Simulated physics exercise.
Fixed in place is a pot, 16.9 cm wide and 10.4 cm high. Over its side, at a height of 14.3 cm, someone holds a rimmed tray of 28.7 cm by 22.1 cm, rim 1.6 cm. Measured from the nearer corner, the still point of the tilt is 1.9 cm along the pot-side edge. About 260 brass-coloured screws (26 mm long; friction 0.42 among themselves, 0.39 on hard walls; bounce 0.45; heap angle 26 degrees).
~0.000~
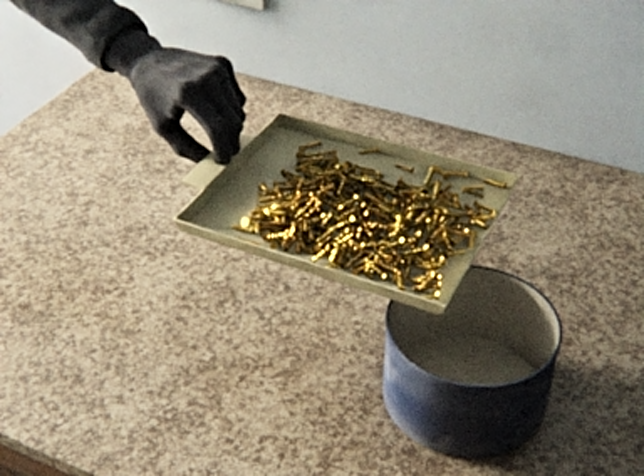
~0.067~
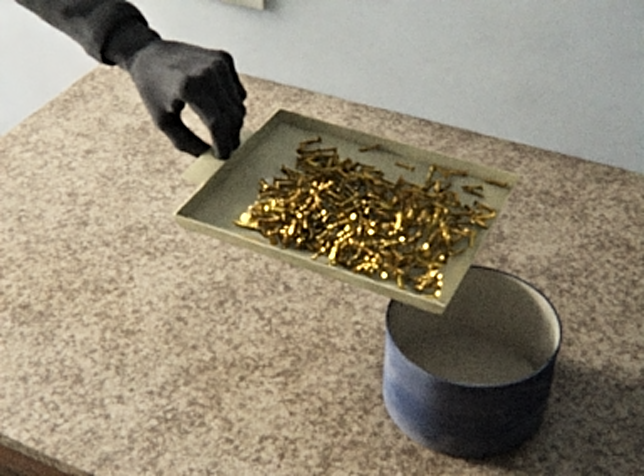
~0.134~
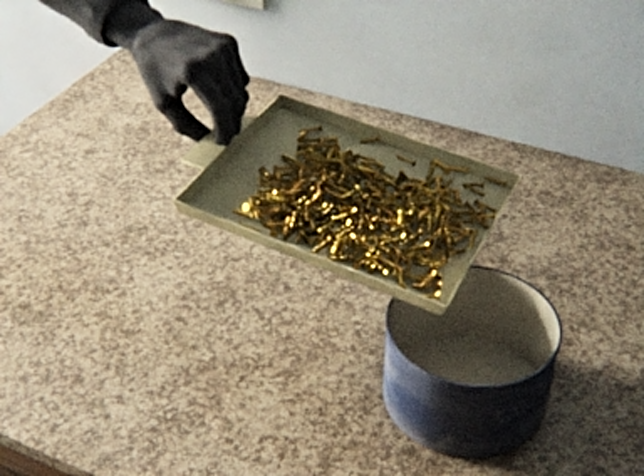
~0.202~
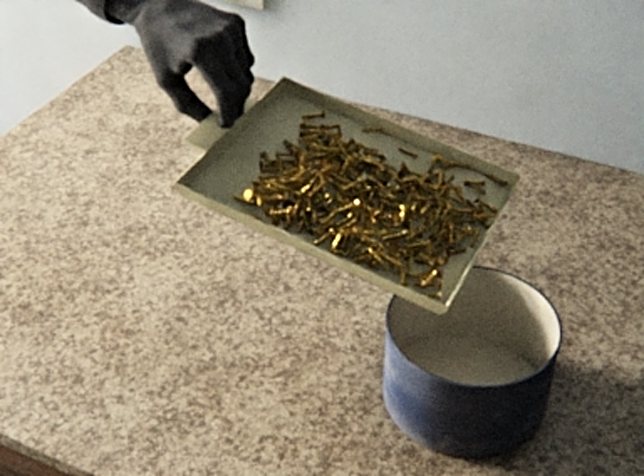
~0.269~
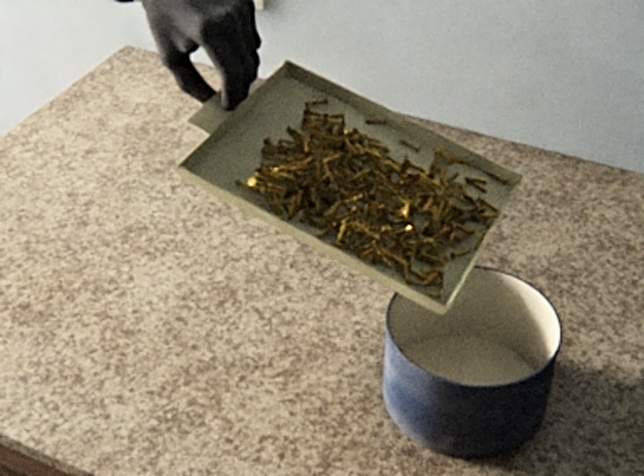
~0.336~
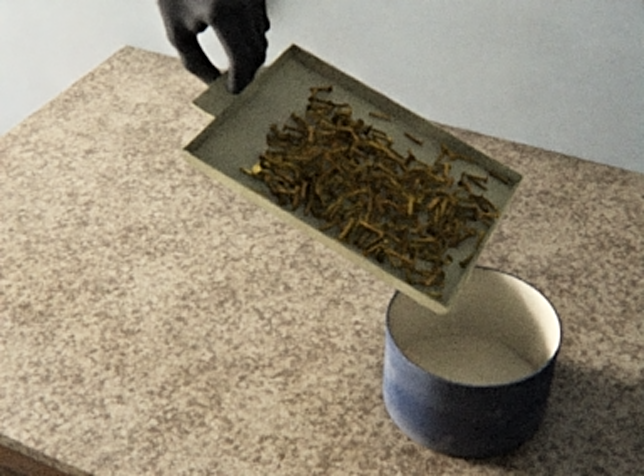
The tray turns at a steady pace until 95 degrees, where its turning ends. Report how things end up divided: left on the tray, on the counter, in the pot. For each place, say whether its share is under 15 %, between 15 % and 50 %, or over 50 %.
At the end, tray: A slight amount. Counter: A notable amount. Pot: The main share.
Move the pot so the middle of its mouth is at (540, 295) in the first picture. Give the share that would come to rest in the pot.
It would come to around 70 percent.
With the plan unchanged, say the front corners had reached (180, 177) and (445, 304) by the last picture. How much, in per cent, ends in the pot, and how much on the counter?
You'd end with pot at 85 and counter at 15.
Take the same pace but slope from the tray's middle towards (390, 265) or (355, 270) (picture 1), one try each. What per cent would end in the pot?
75 and 40 %.
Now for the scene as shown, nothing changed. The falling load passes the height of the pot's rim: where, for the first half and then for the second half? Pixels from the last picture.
Early: About (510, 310); late: About (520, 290).
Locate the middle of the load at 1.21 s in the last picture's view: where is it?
Approximately (497, 287) in the final picture.
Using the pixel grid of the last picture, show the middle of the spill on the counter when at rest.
Spill centre at rest: About (550, 326).
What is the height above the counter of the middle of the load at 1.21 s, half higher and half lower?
Roughly 12 centimetres, more or less.
Then, at 0.86 s, tilt 55 degrees; the tray holds 95 %, the pot 0 %.
After 1.21 s, tilt 79 degrees; the tray holds 45 %, the pot 40 %.
Then, at 1.65 s, tilt 95 degrees; the tray holds 0 %, the pot 70 %.
At rest (2.2 s), tray 0 %, counter 30 %, pot 70 %.
